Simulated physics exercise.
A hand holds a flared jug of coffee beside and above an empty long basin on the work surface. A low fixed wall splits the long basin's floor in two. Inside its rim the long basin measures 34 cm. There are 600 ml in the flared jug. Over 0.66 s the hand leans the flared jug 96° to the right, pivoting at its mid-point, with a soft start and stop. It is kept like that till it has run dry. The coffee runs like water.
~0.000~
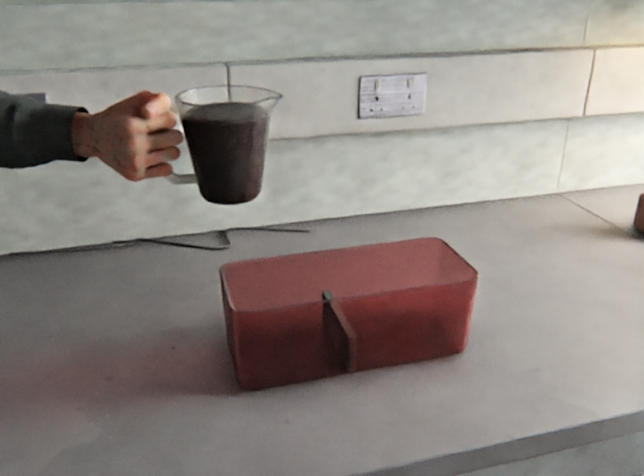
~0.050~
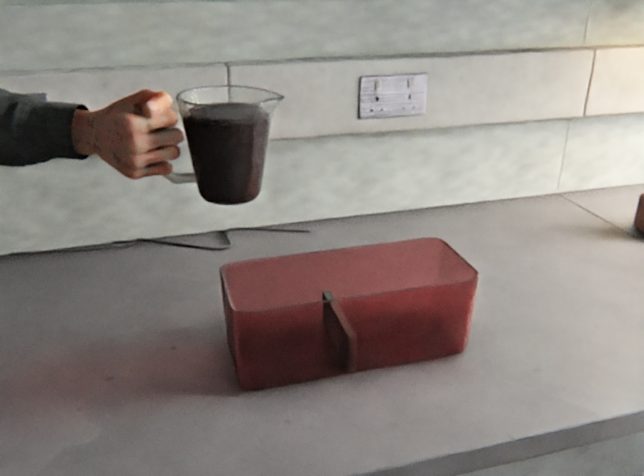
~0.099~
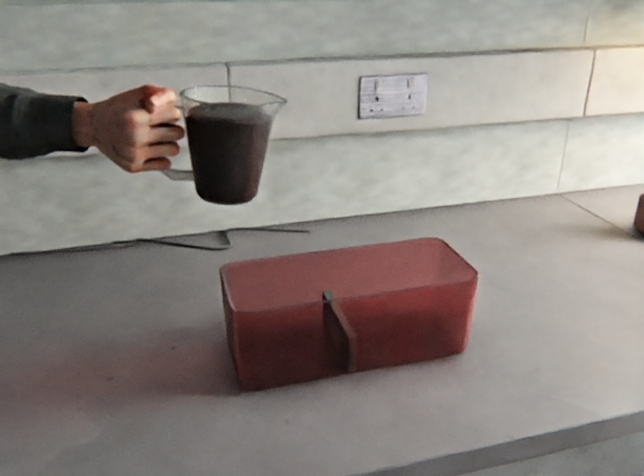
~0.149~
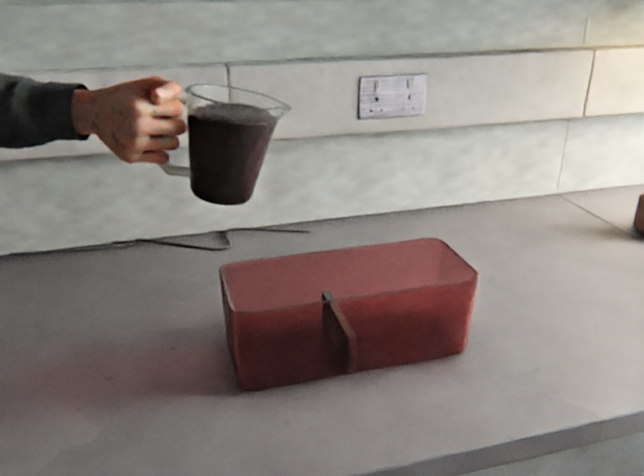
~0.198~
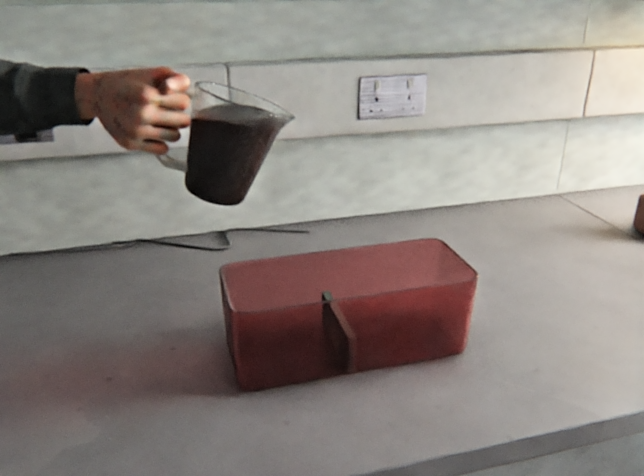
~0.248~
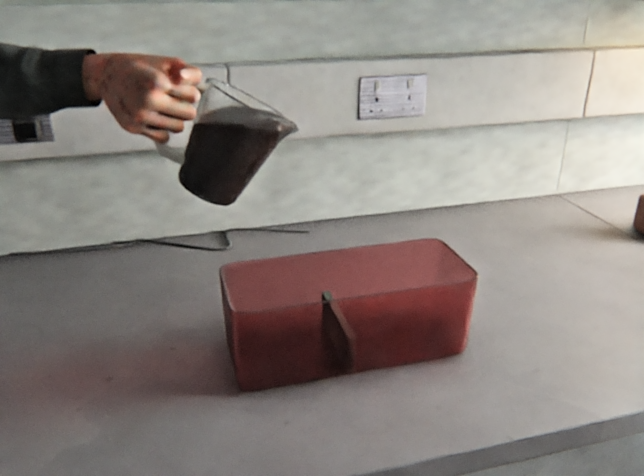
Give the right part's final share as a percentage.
The far part has some 81 per cent.
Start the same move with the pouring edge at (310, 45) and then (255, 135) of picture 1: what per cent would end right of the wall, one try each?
First 90, then 5 per cent.
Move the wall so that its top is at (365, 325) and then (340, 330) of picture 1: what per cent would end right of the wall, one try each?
First 15, then 80 per cent.
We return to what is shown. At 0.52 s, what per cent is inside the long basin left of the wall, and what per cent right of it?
Left about 0, right about 9.
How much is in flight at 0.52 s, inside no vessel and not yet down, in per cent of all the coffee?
About 32 per cent.
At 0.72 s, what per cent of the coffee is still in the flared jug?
About 18 per cent.
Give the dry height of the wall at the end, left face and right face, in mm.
Some 52 mm on the left and 38 mm on the right.
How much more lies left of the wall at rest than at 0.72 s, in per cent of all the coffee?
About 8 per cent.
After 0.52 s the tilt is 86° and 59 per cent is still to pour, 0 is left of the wall and 9 right of it.
After 0.72 s the tilt is 96° and 18 per cent is still to pour, 10 is left of the wall and 48 right of it.
After 0.93 s the tilt is 96° and 3 per cent is still to pour, 12 is left of the wall and 79 right of it.
After 1.16 s the tilt is 96° and 0 per cent is still to pour, 17 is left of the wall and 81 right of it.
In the end 18 per cent lies left of the wall, 81 right of it and 1 outside.
